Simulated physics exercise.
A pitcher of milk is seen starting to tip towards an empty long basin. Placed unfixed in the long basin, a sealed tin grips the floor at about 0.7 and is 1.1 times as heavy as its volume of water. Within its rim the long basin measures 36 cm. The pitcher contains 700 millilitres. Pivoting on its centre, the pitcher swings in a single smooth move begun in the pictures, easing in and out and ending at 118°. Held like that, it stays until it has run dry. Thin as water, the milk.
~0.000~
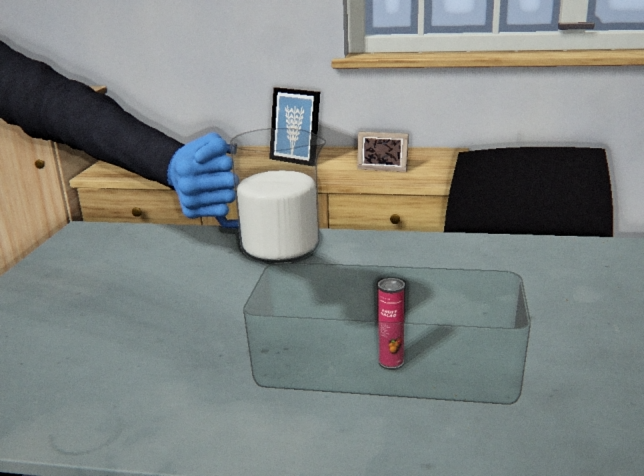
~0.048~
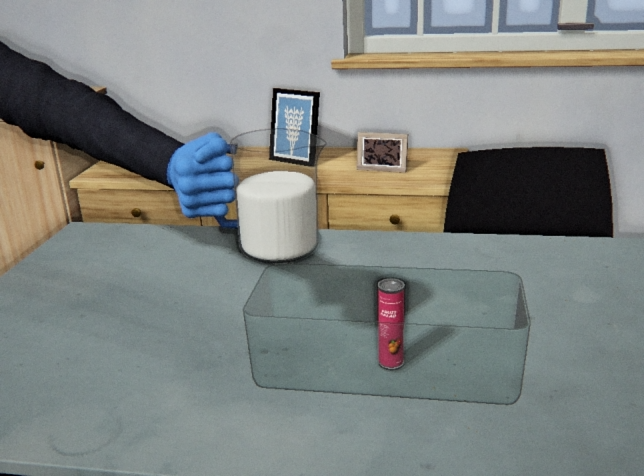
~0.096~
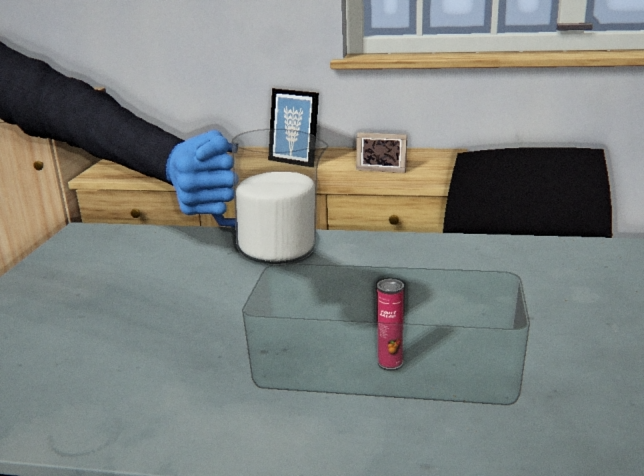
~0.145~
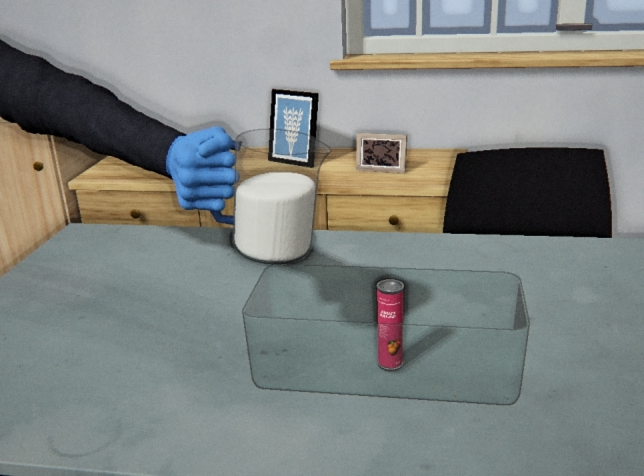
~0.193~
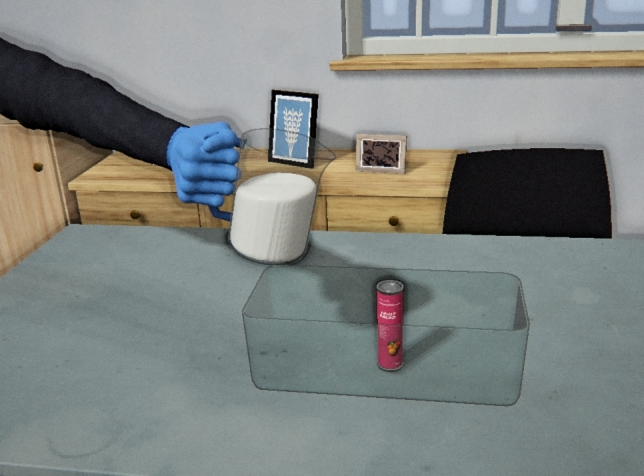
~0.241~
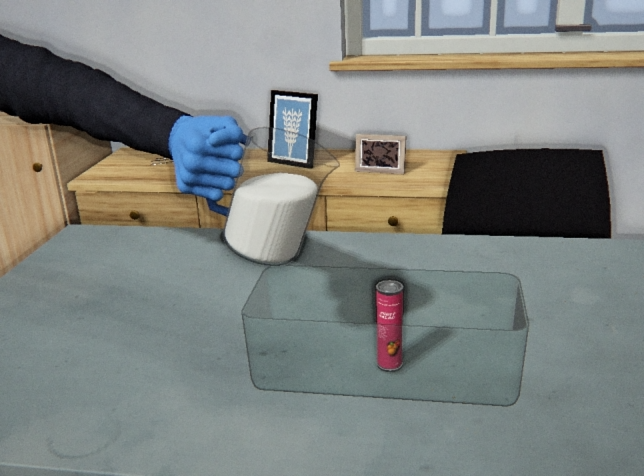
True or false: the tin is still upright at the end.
False.
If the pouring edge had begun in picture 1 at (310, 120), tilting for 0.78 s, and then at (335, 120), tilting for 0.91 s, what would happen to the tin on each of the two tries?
Trial 1 - tin tips; trial 2 - tin tips.
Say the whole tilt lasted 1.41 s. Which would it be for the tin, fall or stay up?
The tin would overturn.
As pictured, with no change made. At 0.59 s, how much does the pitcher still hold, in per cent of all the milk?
Fraction remaining: Approx. 88 per cent.
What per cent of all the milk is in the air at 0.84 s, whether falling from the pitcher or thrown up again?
Estimated airborne part: Roughly 18 per cent.
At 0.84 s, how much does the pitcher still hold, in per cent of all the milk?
22 %.
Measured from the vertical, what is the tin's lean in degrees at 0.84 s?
Roughly 10°.
After 0.59 s the tilt is 87° and 88 per cent is still to pour; the tin stands where it began.
After 0.84 s the tilt is 117° and 23 per cent is still to pour; the tin leans 10°.
After 1.11 s the tilt is 118° and 0 per cent is still to pour; the tin lies on its side.
After 1.40 s the tilt is 118° and 0 per cent is still to pour; the tin lies on its side.
In the end the tin lies on its side.
